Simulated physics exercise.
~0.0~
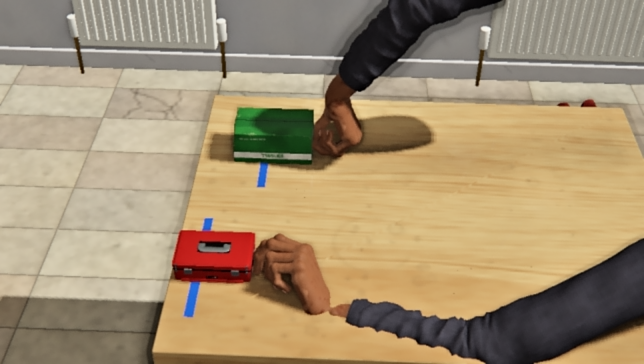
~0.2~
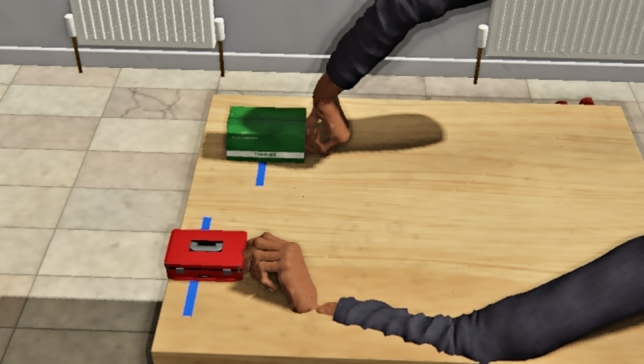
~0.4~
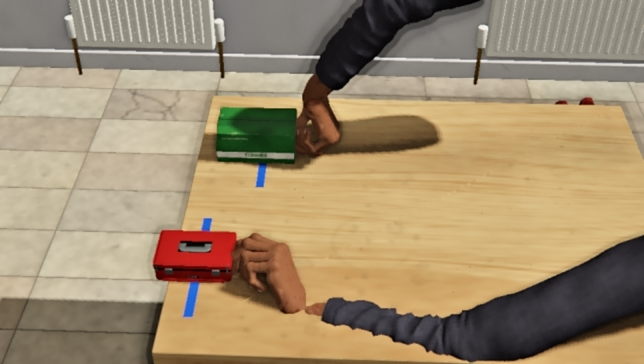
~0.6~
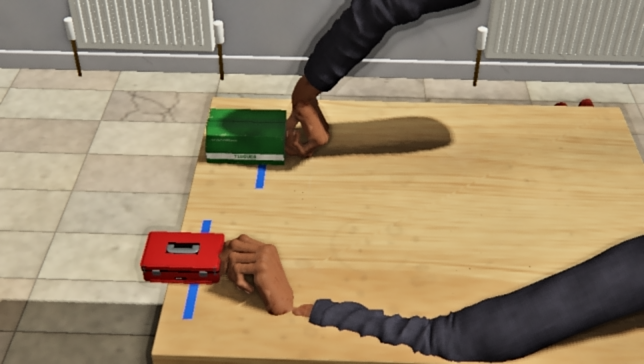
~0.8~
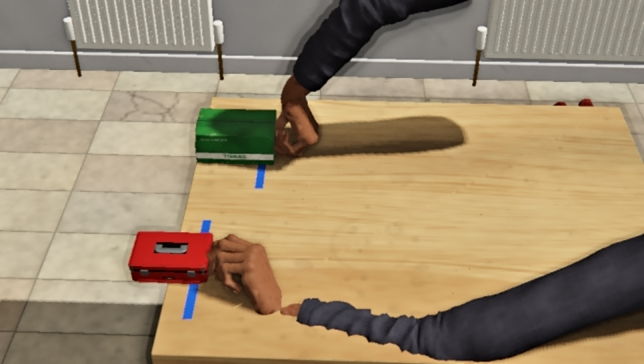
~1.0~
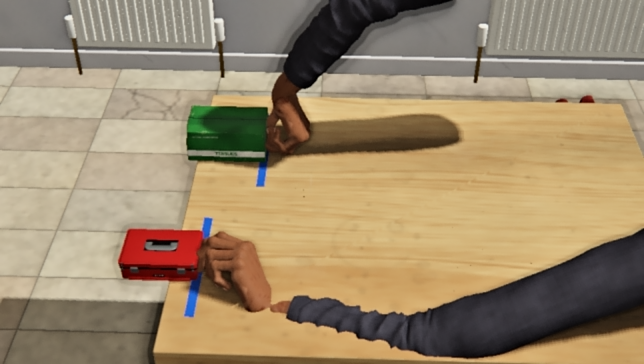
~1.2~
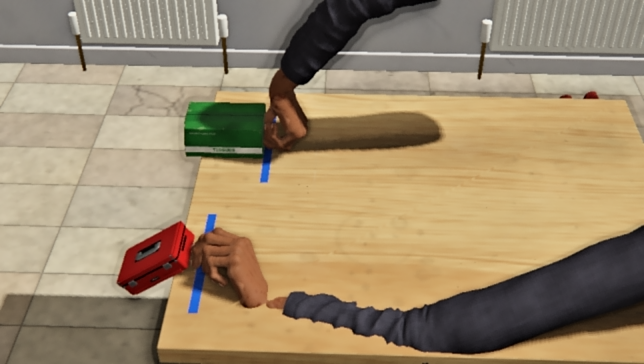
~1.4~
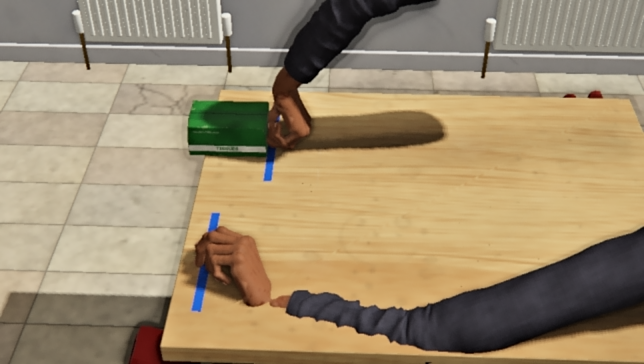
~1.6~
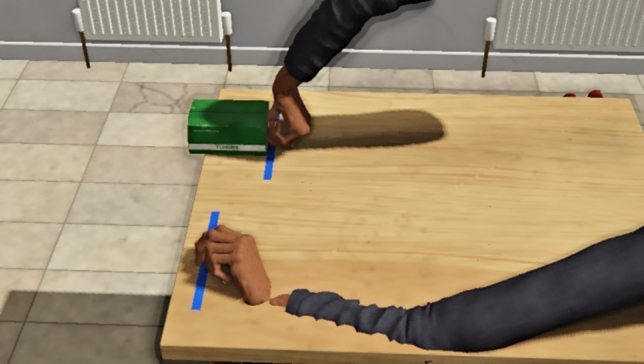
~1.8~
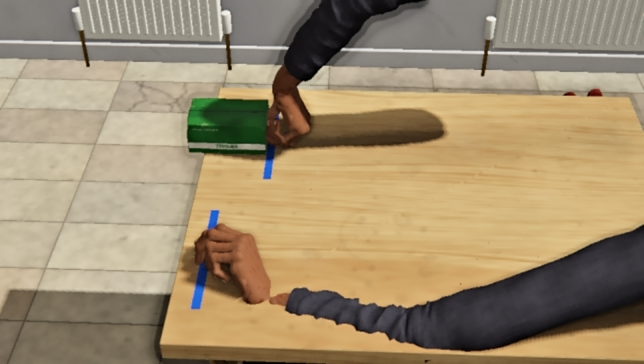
The video shows two hands pushing a red case and a green box leftward across a wooden table towards blue tape marks. The red case tips over the left edge and falls out of view, while the green box stays on the table, jutting past the edge.
